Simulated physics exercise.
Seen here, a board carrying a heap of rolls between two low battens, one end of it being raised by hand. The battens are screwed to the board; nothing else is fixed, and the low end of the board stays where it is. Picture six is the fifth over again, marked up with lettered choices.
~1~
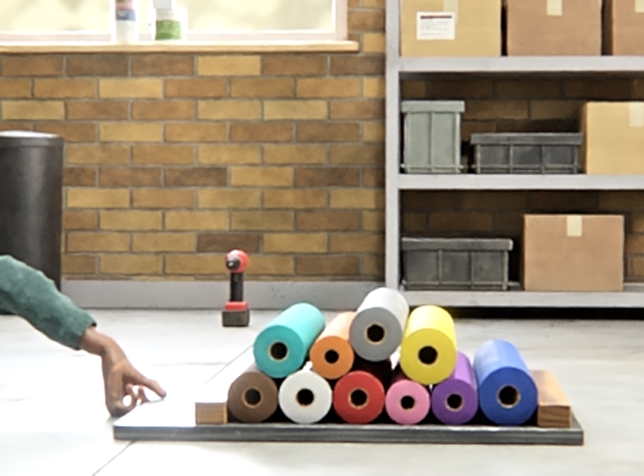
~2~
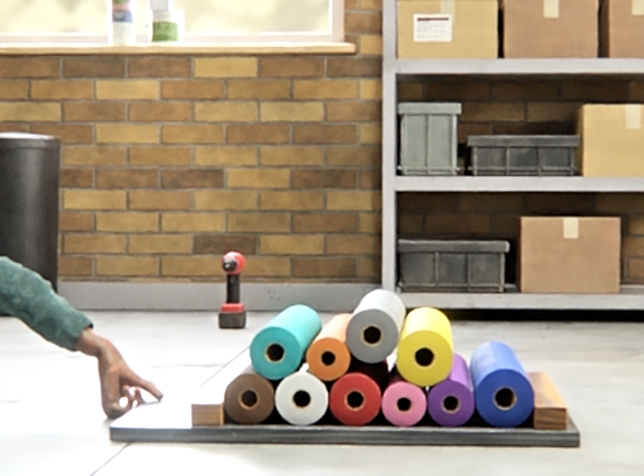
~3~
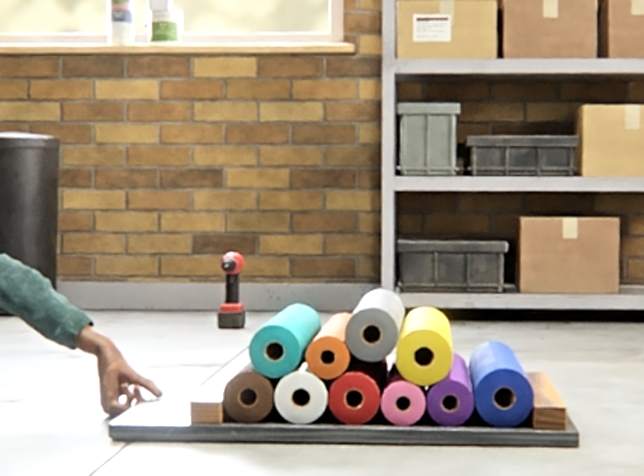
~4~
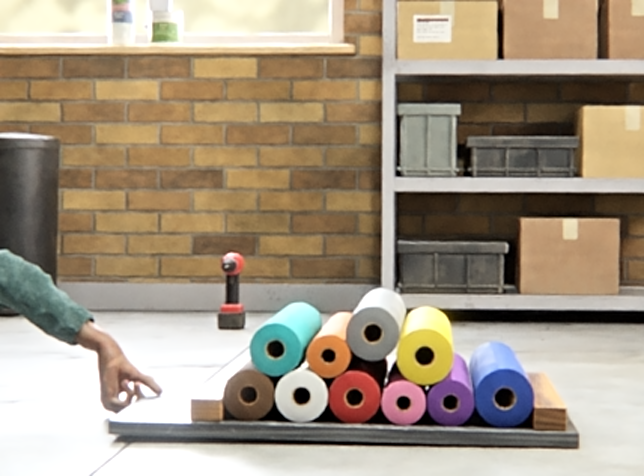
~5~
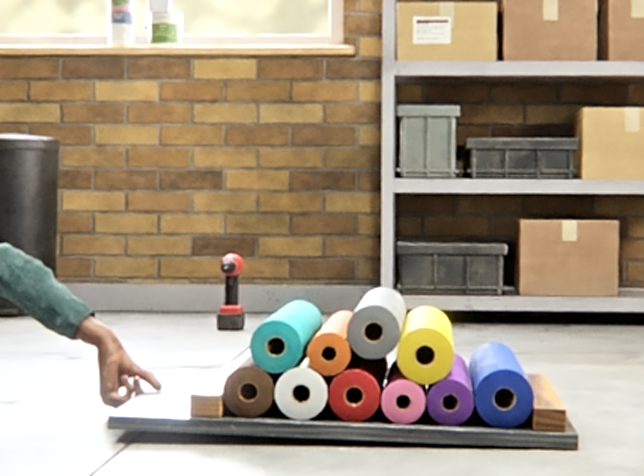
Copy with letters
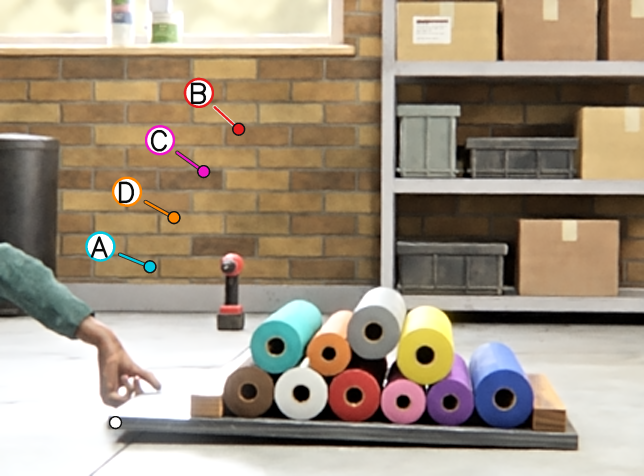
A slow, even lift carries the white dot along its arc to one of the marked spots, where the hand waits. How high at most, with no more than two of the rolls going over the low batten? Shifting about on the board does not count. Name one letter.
The last mark within the limit is D.
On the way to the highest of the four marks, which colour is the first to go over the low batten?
It is the yellow one.
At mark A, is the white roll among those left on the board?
The white roll: Yes.
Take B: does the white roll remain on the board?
Yes, with B.
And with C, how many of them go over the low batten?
At C the number is four.
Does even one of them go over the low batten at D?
Yes, at D.
On the marked copy, A at (150, 267); B at (238, 129); C at (204, 172); D at (174, 218); the white dot at (116, 423).
With D. Early on, board at 17°.
Further on, board at 28°.
At the end, board at 28°, two over the low batten (yellow, grey).
As for the rest, A two over the low batten (yellow, grey); B four over the low batten (turquoise, yellow, orange, grey); C four over the low batten (turquoise, yellow, orange, grey).
